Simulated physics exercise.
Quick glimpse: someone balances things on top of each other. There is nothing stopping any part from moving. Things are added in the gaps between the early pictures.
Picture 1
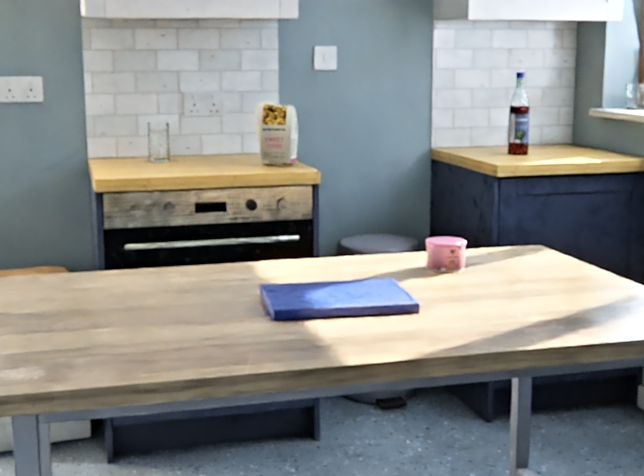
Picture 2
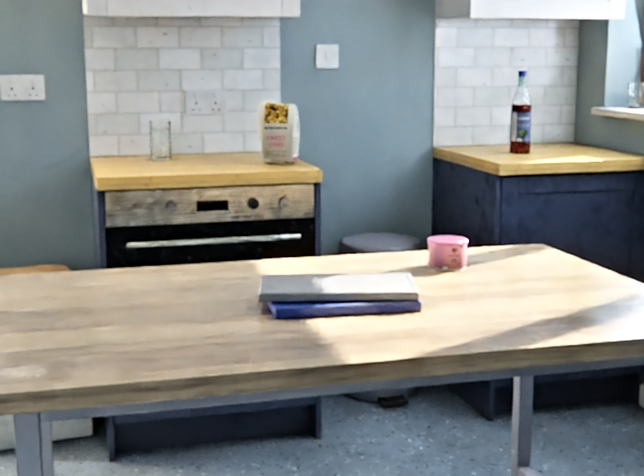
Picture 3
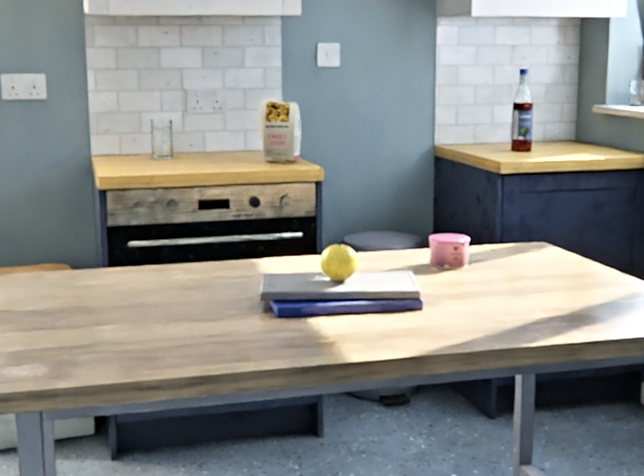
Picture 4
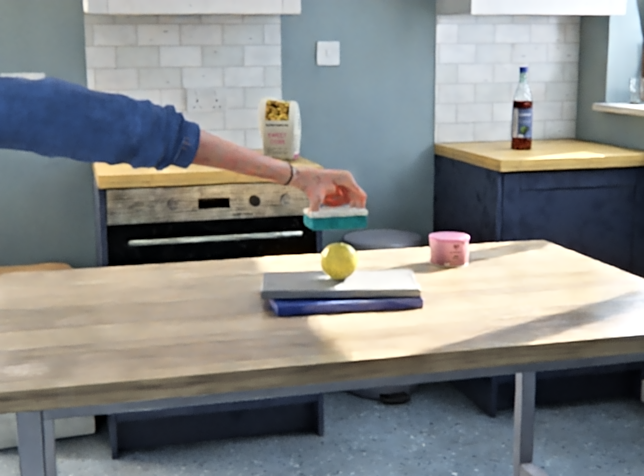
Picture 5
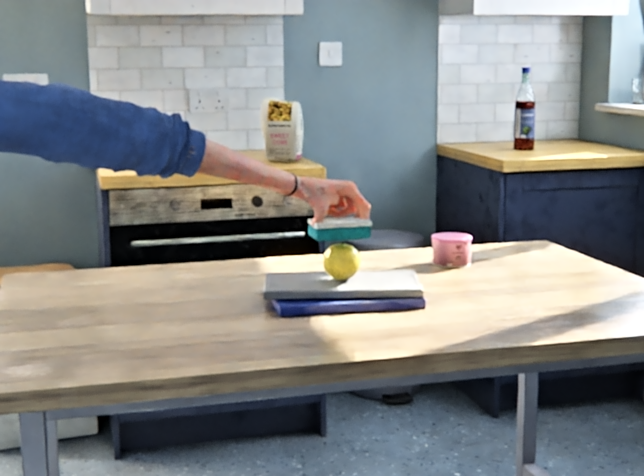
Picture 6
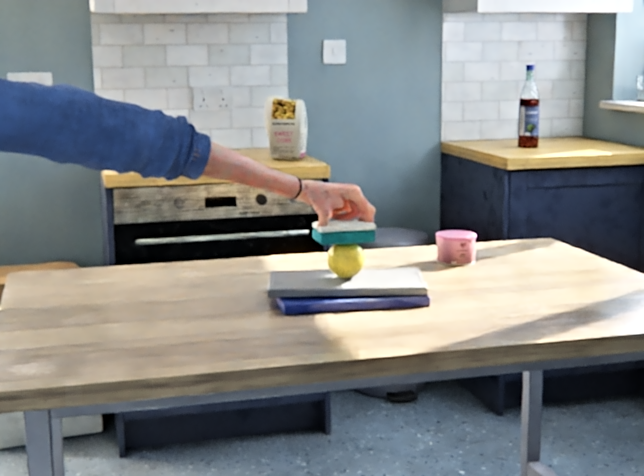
In a kitchen, a blue tray lies on a wooden table, then a grey slab and a yellow apple appear stacked on it; an arm from the left lowers a turquoise sponge onto the apple, fingers still holding it.
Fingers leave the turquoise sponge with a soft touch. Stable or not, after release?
It is going to shed something.
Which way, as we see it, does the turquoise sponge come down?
That would be the viewer's left.
Then, 1.60 s past the last view, turquoise sponge rocked 37° from its first pose near (329, 237).
Then, 2.10 s past the last view, turquoise sponge now fallen.
Finally, fallen, turquoise sponge; the other 4 still in place. Final places as the last picture's camera would see them, turquoise sponge near (301, 253). The pile gives way.
